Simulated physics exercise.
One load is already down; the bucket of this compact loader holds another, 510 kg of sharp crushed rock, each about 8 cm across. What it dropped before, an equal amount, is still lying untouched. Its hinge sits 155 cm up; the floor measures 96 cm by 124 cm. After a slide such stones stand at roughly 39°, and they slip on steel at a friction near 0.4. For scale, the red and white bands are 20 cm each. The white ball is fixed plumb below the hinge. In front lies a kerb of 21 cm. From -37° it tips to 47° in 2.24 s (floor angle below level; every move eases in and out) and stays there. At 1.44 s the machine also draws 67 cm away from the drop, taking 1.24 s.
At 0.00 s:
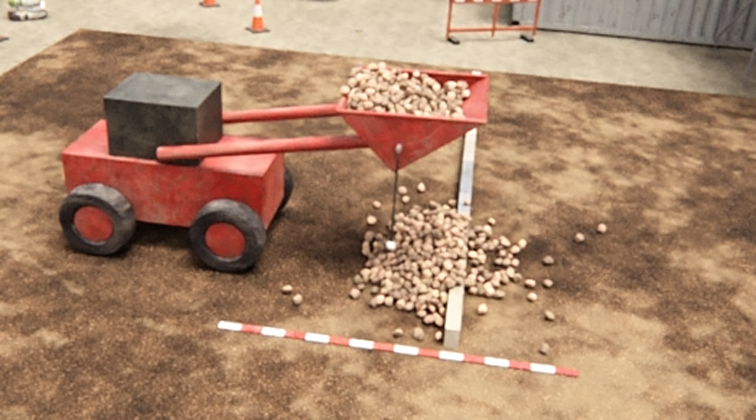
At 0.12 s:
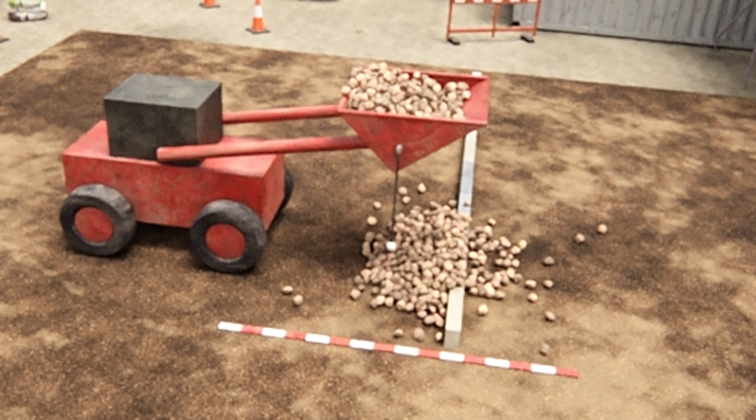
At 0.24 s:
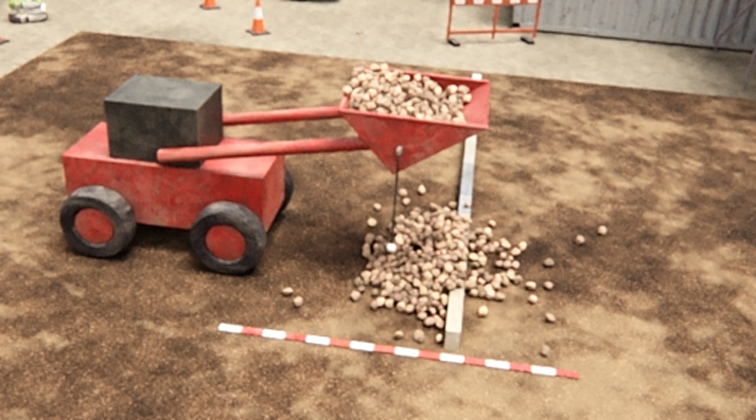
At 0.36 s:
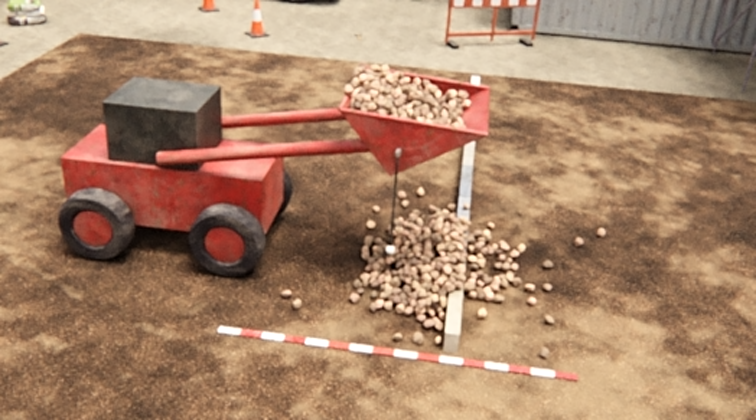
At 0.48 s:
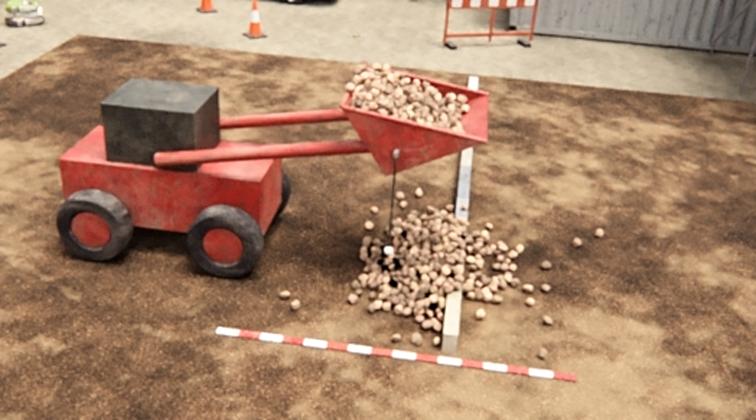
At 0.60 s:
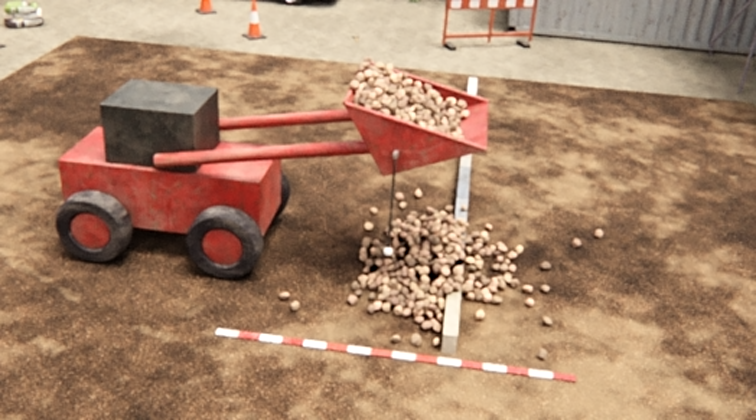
The red bucket of a small loader, heaped with round stones, slowly tilted its right-hand lip downward above a pile of similar stones on the ground, while the loader barely moved.
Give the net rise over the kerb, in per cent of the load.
Some 44 per cent is added.
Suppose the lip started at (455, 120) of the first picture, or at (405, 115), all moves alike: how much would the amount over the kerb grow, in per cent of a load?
Near 20 per cent from the first place, 0 from the second.
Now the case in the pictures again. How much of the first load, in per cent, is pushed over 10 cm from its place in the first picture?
Roughly 5 per cent of them.
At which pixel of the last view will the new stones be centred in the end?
Near (443, 261).
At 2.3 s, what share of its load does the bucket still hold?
It holds some 0 per cent.
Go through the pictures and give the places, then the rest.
In the first picture, the bucket is at -37°, its lip at (486, 122); the top of the load is at (383, 76). The earlier load is highest near (447, 239), 37 cm above ground level, 90 % on this side of the kerb, 10 % over the kerb.
In the second picture, lip at (486, 124), floor tilted -36°, highest stones at (376, 76); the stones move at 0.1 m/s on average.
In the third picture, lip at (487, 128), floor tilted -34°, highest stones at (376, 75); the stones move at 0.1 m/s on average.
In the fourth picture, the bucket is at -31°, its lip at (487, 135); the top of the load is at (368, 74); the stones move at 0.2 m/s on average.
In the fifth picture, the bucket is at -27°, its lip at (486, 141); the top of the load is at (363, 73); the stones move at 0.2 m/s on average.
In the sixth picture, the bucket is at -22°, its lip at (486, 149); the top of the load is at (367, 70); the stones move at 0.2 m/s on average.
After 1.7 s the floor is at 34°; in per cent of one load, 91 in the bucket, 97 on this side of the kerb, 12 over the kerb; the foremost stones are at (553, 284).
After 2.3 s the floor is at 47°; in per cent of one load, 1 in the bucket, 150 on this side of the kerb, 48 over the kerb; the foremost stones are at (564, 281).
After 3.1 s the floor is at 47°; in per cent of one load, 0 in the bucket, 145 on this side of the kerb, 54 over the kerb; the foremost stones are at (591, 272).
After 5.9 s the floor is at 47°; in per cent of one load, 0 in the bucket, 145 on this side of the kerb, 54 over the kerb; the foremost stones are at (591, 272). Net gain over the kerb, 44.
